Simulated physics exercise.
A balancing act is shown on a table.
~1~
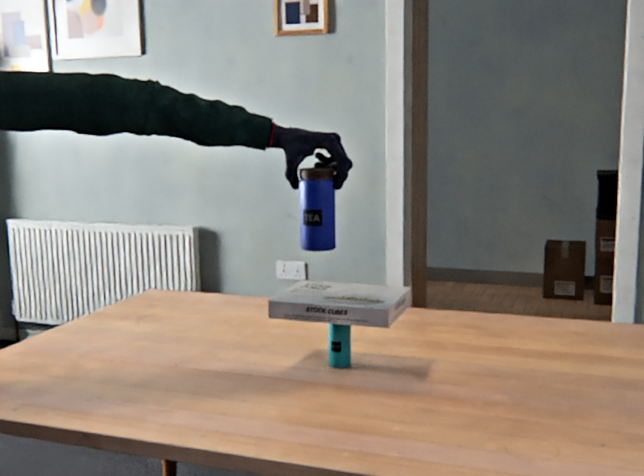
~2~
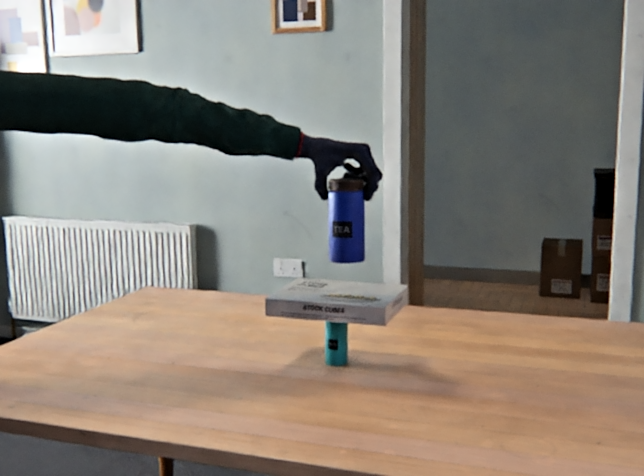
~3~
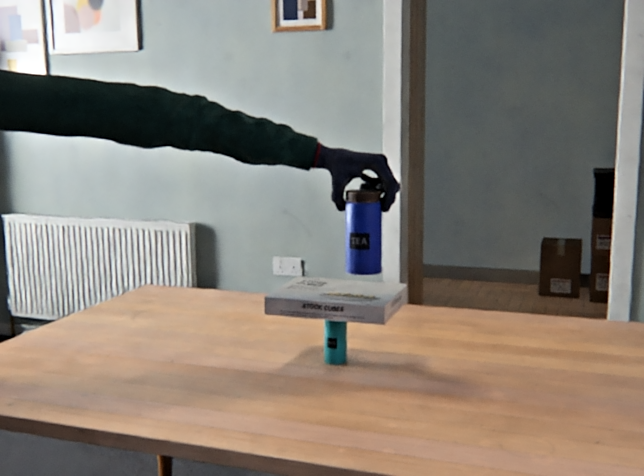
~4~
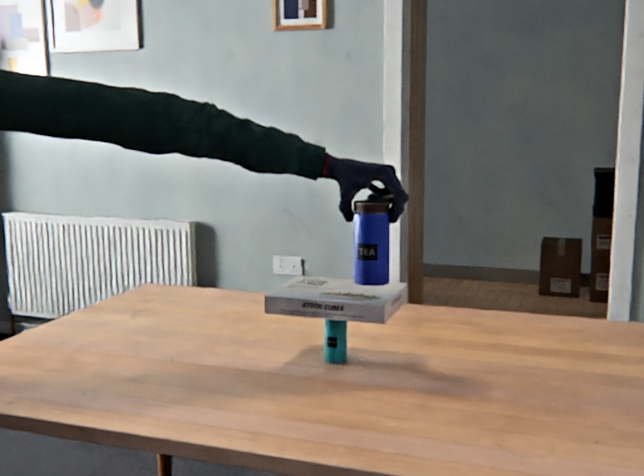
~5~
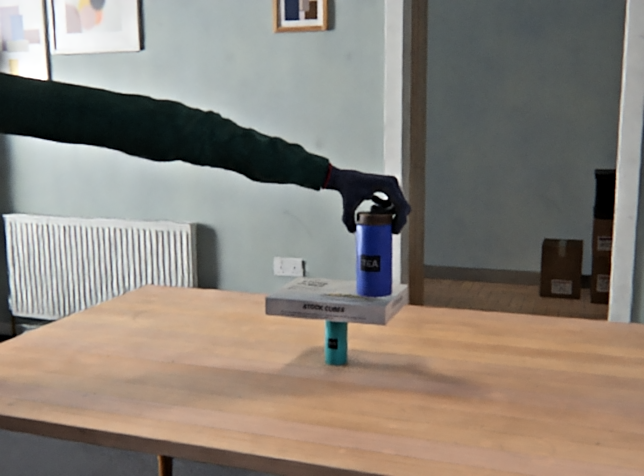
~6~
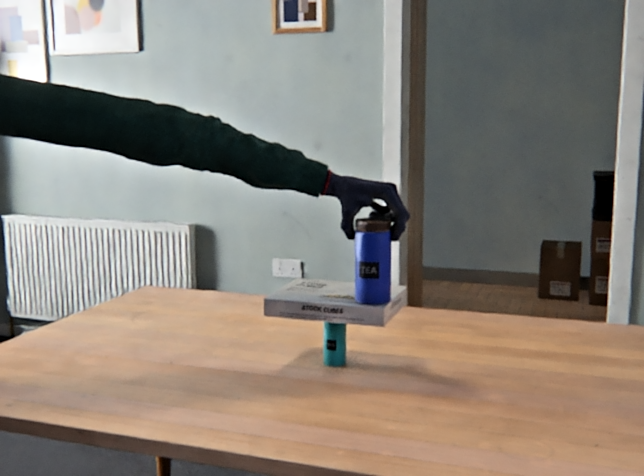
A gloved hand lowers a blue jar rightward onto the right side of a white packet.
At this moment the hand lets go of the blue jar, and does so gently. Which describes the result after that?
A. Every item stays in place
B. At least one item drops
Option B: At least one item drops.
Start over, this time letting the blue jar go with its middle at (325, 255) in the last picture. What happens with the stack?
After that, it remains intact.
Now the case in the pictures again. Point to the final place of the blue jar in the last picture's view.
The object finishes somewhere near (487, 353).
Then, 0.40 s later than the last frame, blue jar now fallen; white packet tilted by 61°.
Then, 0.60 s later than the last frame, white packet on its side.
Then, 1.10 s later than the last frame, white packet upside down.
Then, 1.60 s later than the last frame, white packet now fallen.
When it is over, fallen, blue jar and white packet; turquoise shaker as before. End places, in pixels of the last picture, blue jar near (487, 353). The stack loses its balance.
